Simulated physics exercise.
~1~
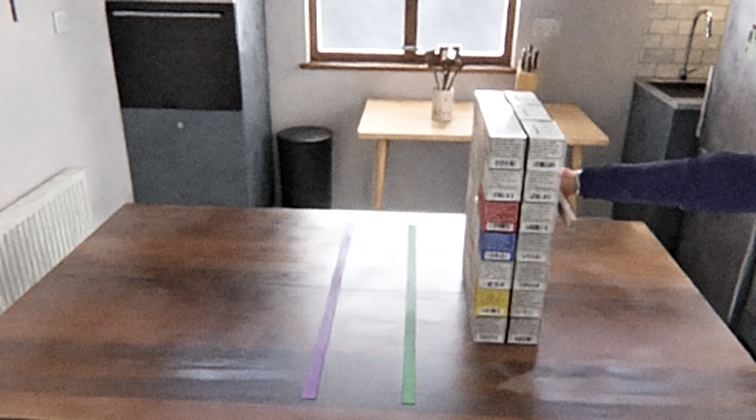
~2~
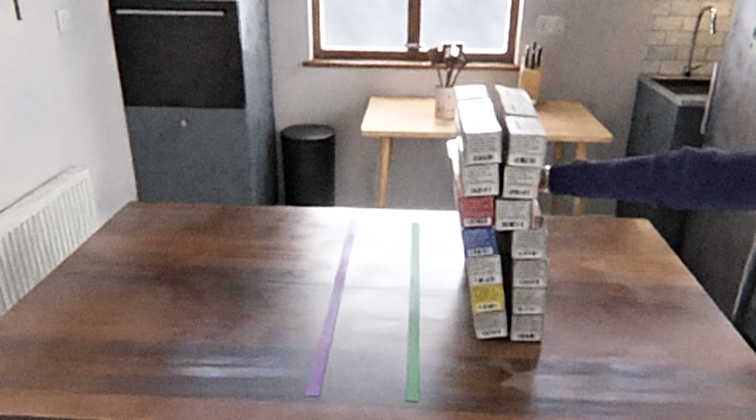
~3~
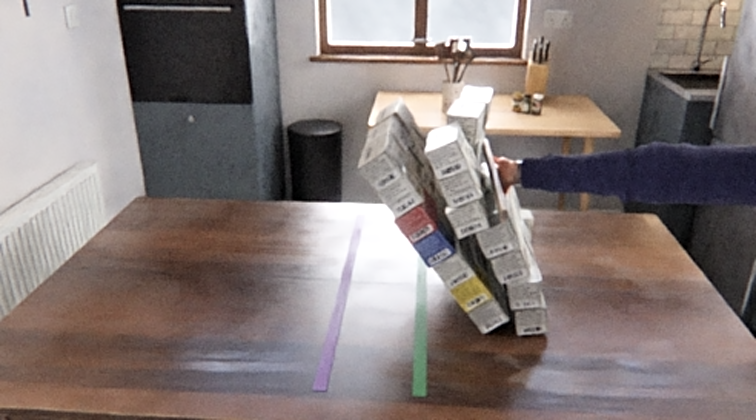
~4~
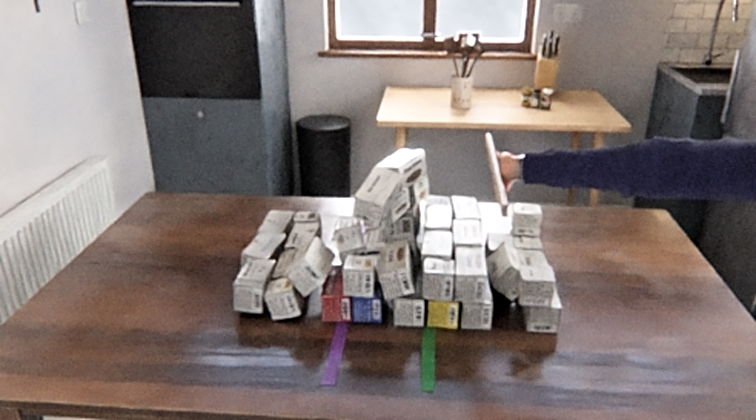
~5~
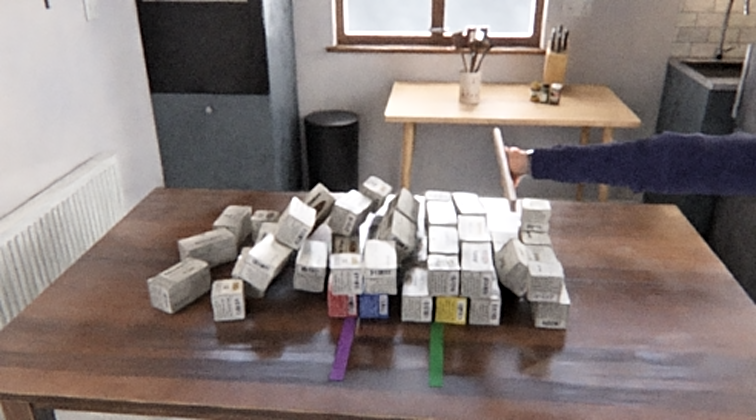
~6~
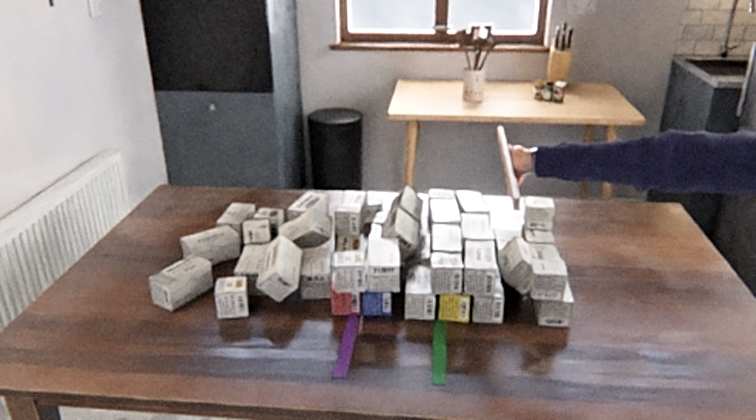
A hand pushes a tall block of packets leftward until it topples and scatters across the lines.
